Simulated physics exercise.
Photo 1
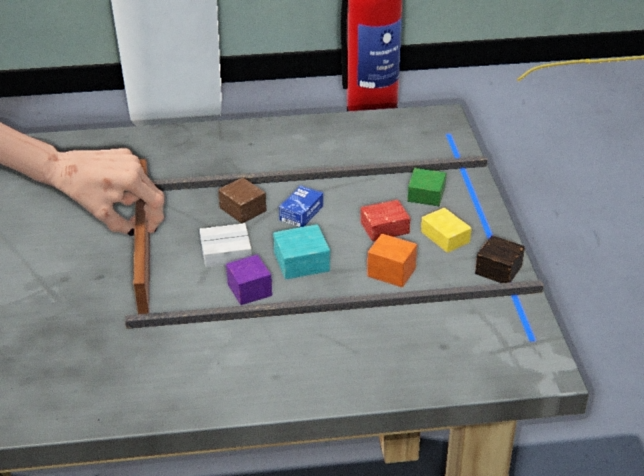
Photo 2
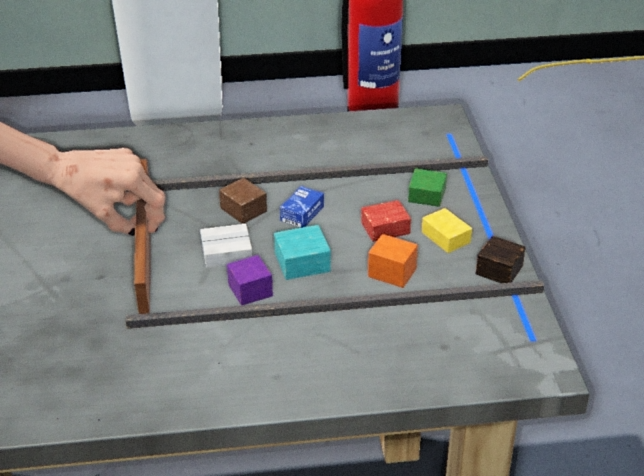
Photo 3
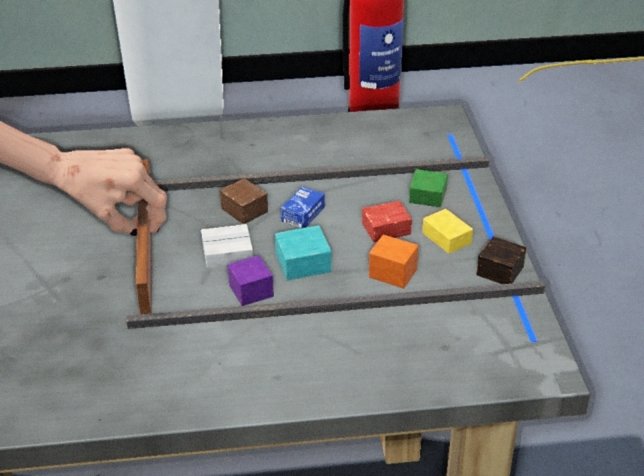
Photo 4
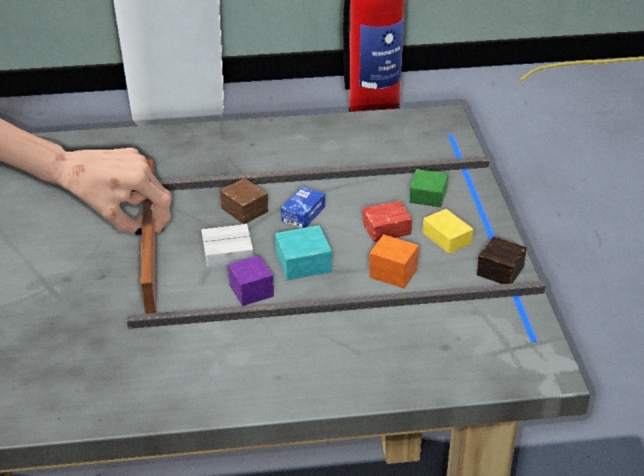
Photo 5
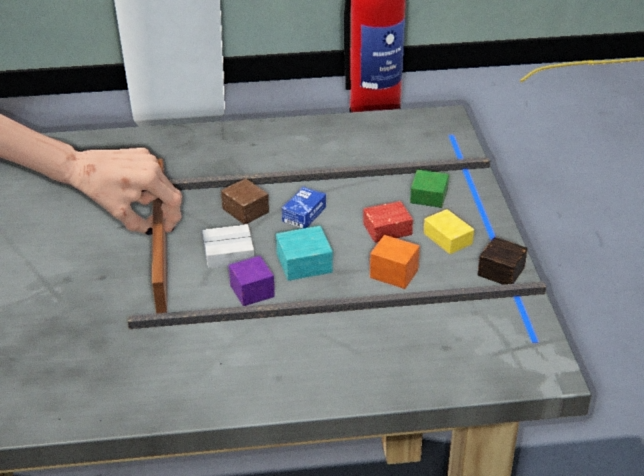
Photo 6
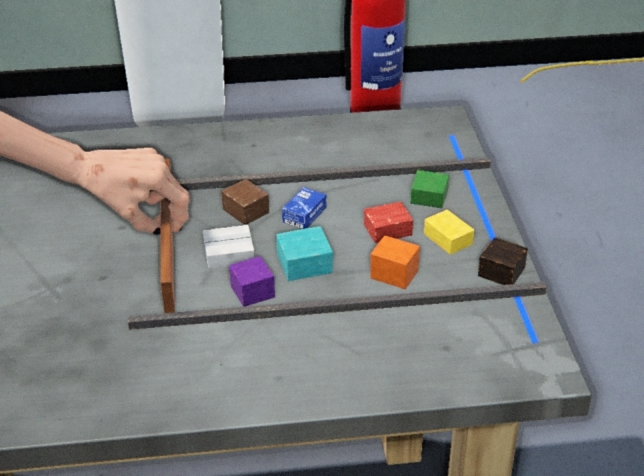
The clip shows ten small coloured blocks scattered between two rails on a grey table, with a blue tape line at right. At left, a hand holding an upright brown board slides it slightly rightward, while the blocks stay in place.
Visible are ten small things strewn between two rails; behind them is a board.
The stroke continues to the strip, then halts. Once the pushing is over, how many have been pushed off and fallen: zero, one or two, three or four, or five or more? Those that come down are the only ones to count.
Honestly, the push sends five or more of them over the end.
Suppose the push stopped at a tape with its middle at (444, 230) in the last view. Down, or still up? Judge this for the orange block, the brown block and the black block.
Orange block stays put, brown block stays put, black block goes off.
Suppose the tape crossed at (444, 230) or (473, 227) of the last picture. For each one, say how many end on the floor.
In that order 3 and 6.
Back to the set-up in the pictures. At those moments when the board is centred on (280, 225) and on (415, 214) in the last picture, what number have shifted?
5 by the first point, 10 by the second.
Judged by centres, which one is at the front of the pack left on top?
Result: White box.
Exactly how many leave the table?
The answer is exactly 7.
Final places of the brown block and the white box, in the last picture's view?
Listed as asked: First (492, 185), and then (507, 210).
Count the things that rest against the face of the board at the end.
Contact count: 3.
Soon after, none off yet; black block at rest near (503, 262); yellow block at rest near (449, 232); green block at rest near (430, 189).
After that, none off yet; black block at rest near (503, 262); yellow block displaced a little near (467, 235); green block at rest near (430, 189).
And then, none off yet; black block tilting a little near (546, 259); yellow block tilting a little near (538, 237); green block displaced well along near (499, 181).
In the end, the number that fall off is five or more; gone, turquoise block, blue box, orange block, red block, green block, yellow block and black block.
